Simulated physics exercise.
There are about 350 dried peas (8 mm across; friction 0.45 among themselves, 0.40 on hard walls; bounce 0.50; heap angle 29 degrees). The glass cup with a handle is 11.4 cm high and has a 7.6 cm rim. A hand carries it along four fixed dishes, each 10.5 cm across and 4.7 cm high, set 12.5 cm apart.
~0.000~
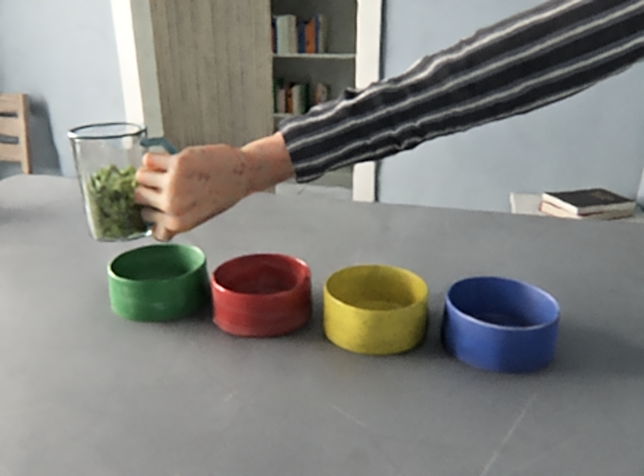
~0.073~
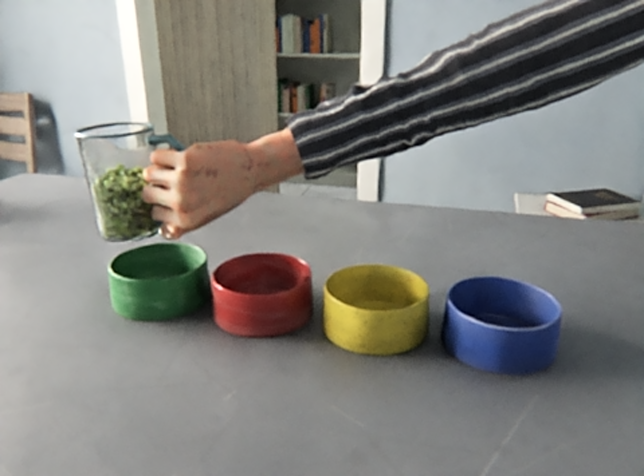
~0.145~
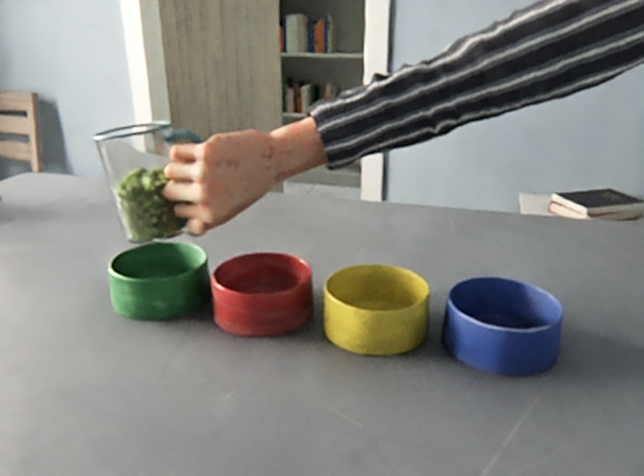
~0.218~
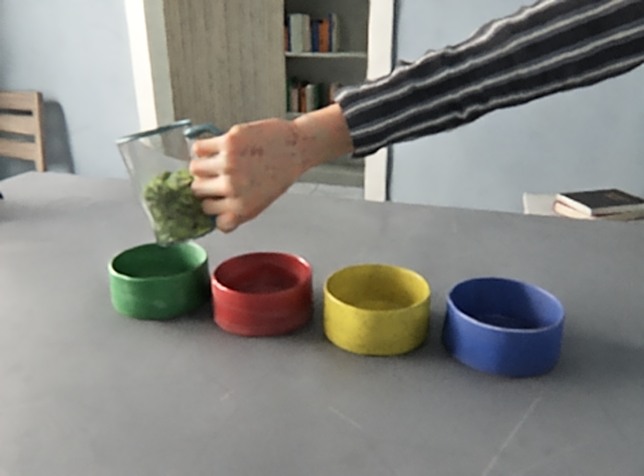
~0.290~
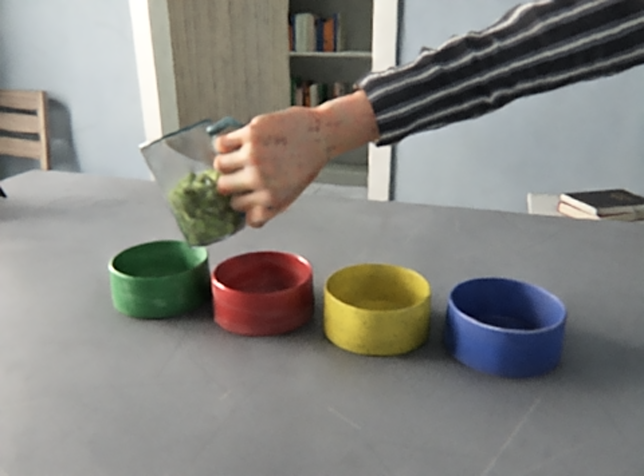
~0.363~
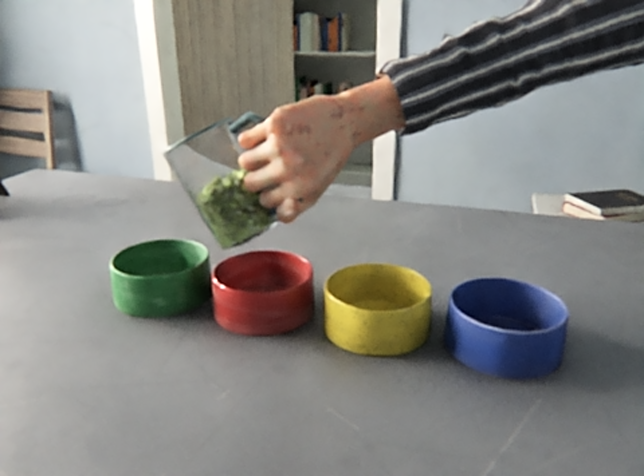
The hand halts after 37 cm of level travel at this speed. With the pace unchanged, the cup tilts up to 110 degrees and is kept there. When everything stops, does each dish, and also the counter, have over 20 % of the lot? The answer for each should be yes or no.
Red - no, blue - no, green - no, yellow - yes, counter - no.
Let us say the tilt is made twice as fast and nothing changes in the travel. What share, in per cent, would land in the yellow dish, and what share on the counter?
In the yellow dish 80; on the counter 10.
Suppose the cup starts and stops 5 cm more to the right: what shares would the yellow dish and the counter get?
Yellow: 50, counter: 50.
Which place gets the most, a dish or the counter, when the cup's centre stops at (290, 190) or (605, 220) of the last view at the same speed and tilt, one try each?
First try: Red; second try: Blue.
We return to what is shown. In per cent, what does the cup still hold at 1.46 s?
It should be near 60 per cent.
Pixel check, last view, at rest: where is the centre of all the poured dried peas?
About (373, 307).
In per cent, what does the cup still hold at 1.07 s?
Load share: Near 100 percent.
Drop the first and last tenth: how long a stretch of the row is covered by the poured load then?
Roughly 6 cm of the row.
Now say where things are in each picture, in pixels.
Cup at (116, 182), tilt 0 degrees, lip at (77, 129), moved 0.0 cm; middle of the pieces at (116, 204); green dish at (158, 262); red dish at (262, 273); yellow dish at (376, 286); blue dish at (502, 301), in the first picture.
Cup at (124, 182), tilt 2 degrees, lip at (84, 129), moved 0.9 cm; middle of the pieces at (125, 203), in the second picture.
Cup at (146, 183), tilt 8 degrees, lip at (102, 133), moved 3.6 cm; middle of the pieces at (149, 205), in the third picture.
Cup at (172, 184), tilt 15 degrees, lip at (124, 139), moved 6.6 cm; middle of the pieces at (177, 207), in the fourth picture.
Cup at (198, 185), tilt 21 degrees, lip at (146, 145), moved 9.7 cm; middle of the pieces at (205, 208), in the fifth picture.
Cup at (225, 186), tilt 28 degrees, lip at (170, 152), moved 12.7 cm; middle of the pieces at (234, 209); green dish at (160, 257); red dish at (263, 271); yellow dish at (378, 286); blue dish at (508, 303). The cup turns about 95 degrees a second and travels 42 cm a second, in the sixth picture.
Then, at 0.79 s, tilt 68 degrees; cup holds 100 %.
After 1.07 s, tilt 94 degrees; cup holds 100 %.
After 1.46 s, tilt 110 degrees; cup holds 60 %, yellow 40 %.
At rest (2.6 s), red 0 %, blue 0 %, green 0 %, yellow 100 %, counter 0 %.
